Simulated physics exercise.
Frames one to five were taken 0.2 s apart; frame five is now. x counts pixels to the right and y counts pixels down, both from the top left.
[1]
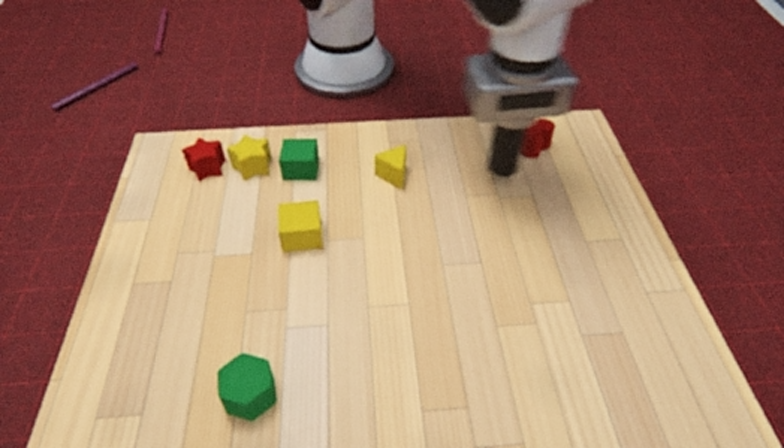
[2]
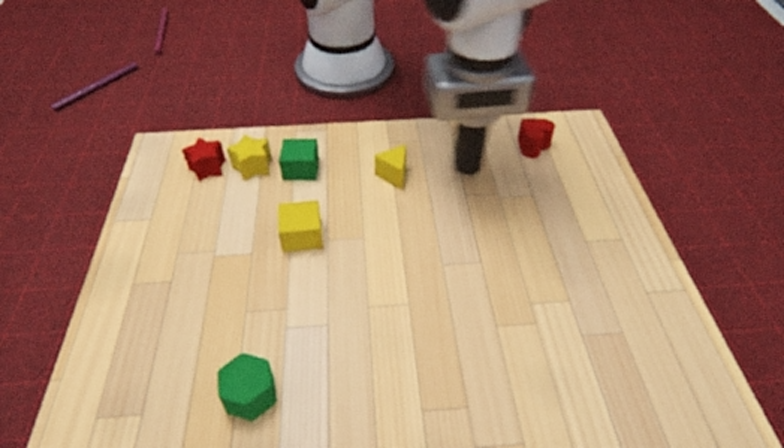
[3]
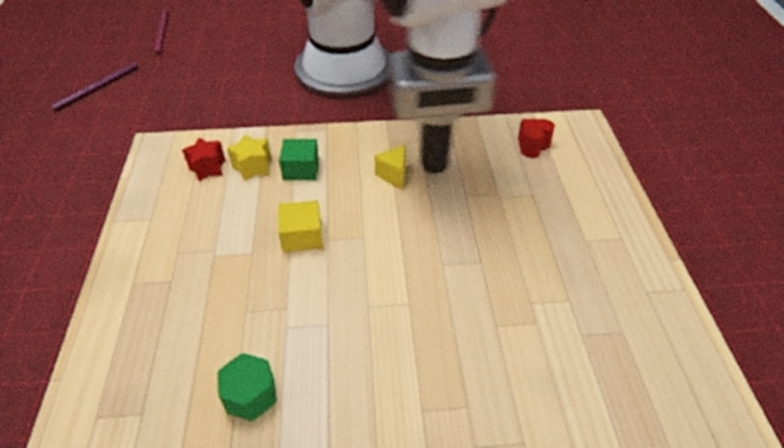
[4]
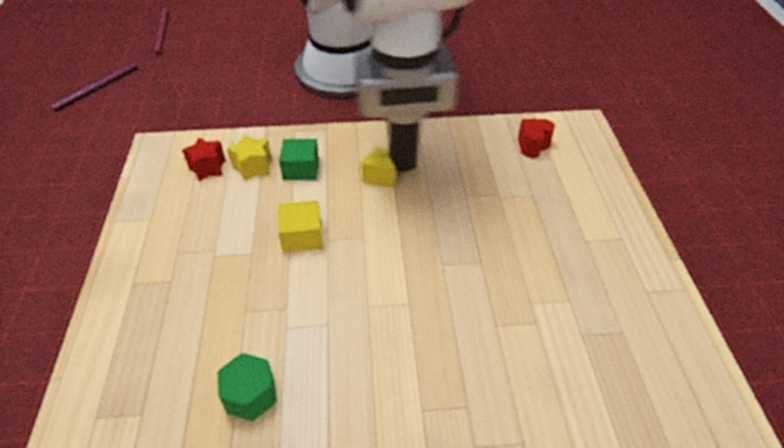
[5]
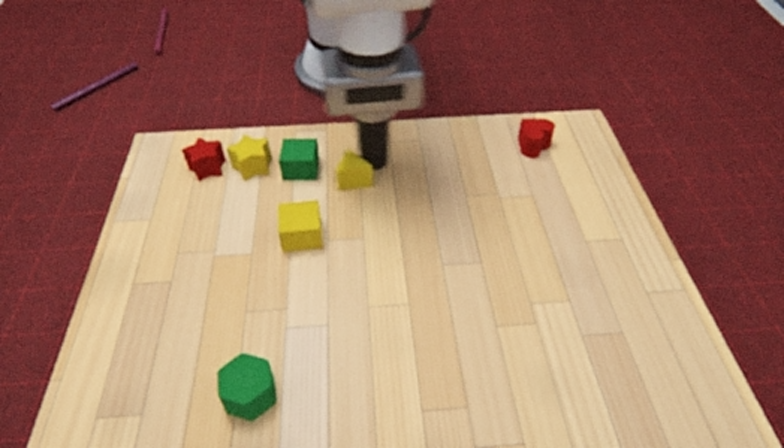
A robot arm swept its dark rod leftward across the top of a wooden board, away from a red block, then pushed the yellow triangular block left, closer to the green square one.
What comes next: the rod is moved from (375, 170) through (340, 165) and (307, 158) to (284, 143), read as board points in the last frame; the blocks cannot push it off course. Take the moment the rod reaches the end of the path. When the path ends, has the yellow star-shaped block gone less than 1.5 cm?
In short: No.
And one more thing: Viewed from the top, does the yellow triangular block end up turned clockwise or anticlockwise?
Its spin: Anticlockwise.
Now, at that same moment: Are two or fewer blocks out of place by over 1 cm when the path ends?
No.
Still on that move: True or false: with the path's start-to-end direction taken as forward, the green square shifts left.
The statement is true.
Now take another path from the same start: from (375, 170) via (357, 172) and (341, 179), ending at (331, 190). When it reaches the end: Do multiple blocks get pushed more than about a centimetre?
Final answer: No.
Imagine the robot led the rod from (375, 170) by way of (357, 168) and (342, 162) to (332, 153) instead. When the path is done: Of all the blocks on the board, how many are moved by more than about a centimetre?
I'd say one block gets moved.
What follows on the original path. One third of the way, rod (339, 155); yellow triangular block (340, 165), turned 30° anticlockwise.
Two thirds of the way, rod (305, 148); yellow star-shaped block (237, 148); green square (275, 150), turned 35° anticlockwise; yellow triangular block (340, 165), turned 30° anticlockwise.
At the end, rod (283, 133); red star-shaped block (197, 149); yellow star-shaped block (231, 149); green square (270, 150), turned 45° anticlockwise; yellow triangular block (340, 165), turned 30° anticlockwise.
